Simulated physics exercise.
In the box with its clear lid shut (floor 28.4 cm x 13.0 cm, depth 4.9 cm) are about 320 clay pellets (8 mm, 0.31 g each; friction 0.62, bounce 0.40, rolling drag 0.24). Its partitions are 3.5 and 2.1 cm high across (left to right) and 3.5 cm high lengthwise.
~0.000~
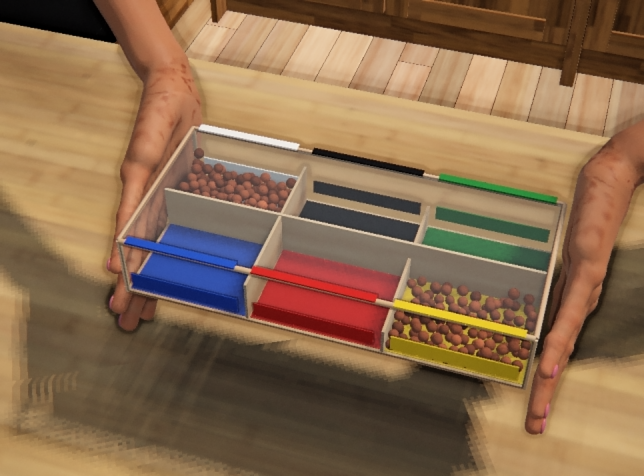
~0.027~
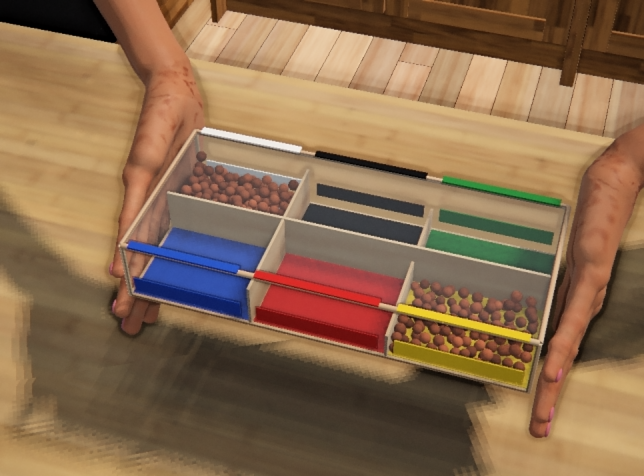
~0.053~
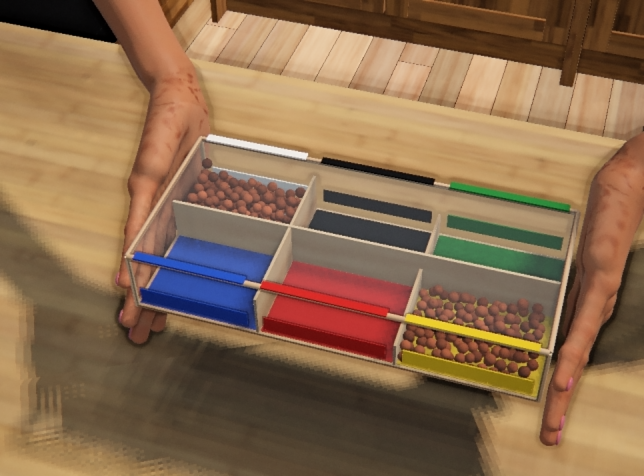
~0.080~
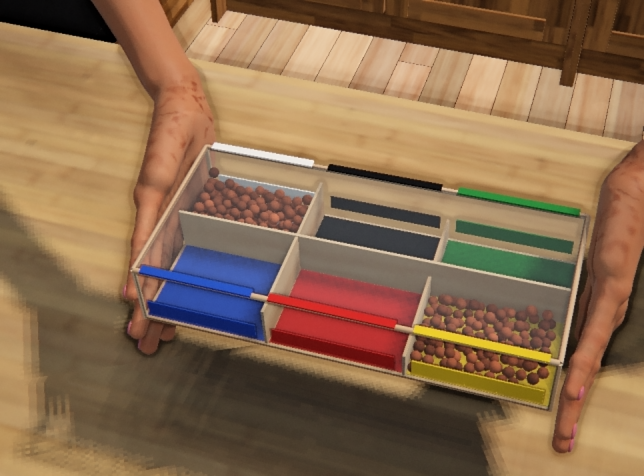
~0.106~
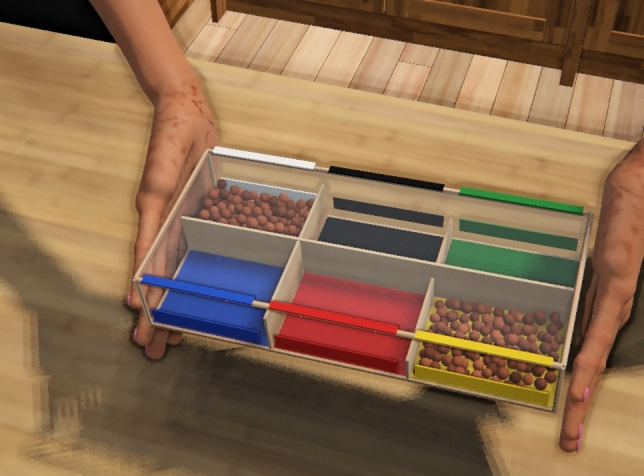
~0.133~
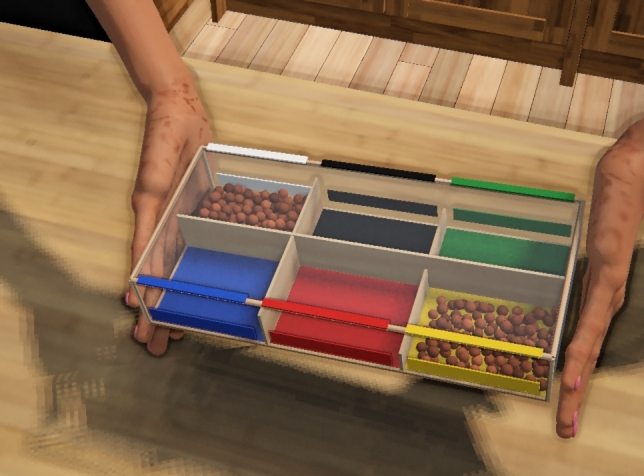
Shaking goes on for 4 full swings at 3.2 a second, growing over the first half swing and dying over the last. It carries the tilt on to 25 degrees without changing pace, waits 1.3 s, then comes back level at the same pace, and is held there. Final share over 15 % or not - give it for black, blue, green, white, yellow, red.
Black: Not over, blue: Not over, green: Not over, white: Over, yellow: Over, red: Not over.
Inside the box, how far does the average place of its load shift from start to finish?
About 1.5 cm.
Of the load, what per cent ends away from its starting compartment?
Close to 10 in a hundred.
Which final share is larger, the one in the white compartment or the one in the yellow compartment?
More finishes in the white compartment.
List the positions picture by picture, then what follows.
In the first picture, box at (318, 293); tilt 0 degrees; moved 0.0 cm; white 60 %, yellow 40 %.
In the second picture, box at (321, 297); tilt 0 degrees; moved 0.4 cm.
In the third picture, box at (328, 307); tilt 1 degrees; moved 1.3 cm.
In the fourth picture, box at (336, 319); tilt 3 degrees; moved 2.3 cm.
In the fifth picture, box at (338, 325); tilt 6 degrees; moved 2.7 cm; low side front left.
In the sixth picture, box at (330, 321); tilt 9 degrees; moved 1.9 cm; low side front left; white 60 %, yellow 40 %. It turns about 120 degrees a second.
After 0.71 s, tilt 25 degrees; white 60 %, yellow 35 %; middle of all pieces near (348, 284).
After 1.20 s, tilt 25 degrees; blue 5 %, white 55 %, yellow 35 %, red 5 %; middle of all pieces near (296, 228).
After 1.65 s, tilt 23 degrees; blue 5 %, white 55 %, yellow 35 %, red 5 %; middle of all pieces near (305, 252).
After 2.07 s, tilt 0 degrees; blue 5 %, white 55 %, yellow 35 %, red 5 %; middle of all pieces near (297, 249).
In the end, at 2.4 s, black 0 %, blue 5 %, green 0 %, white 55 %, yellow 35 %, red 5 %.
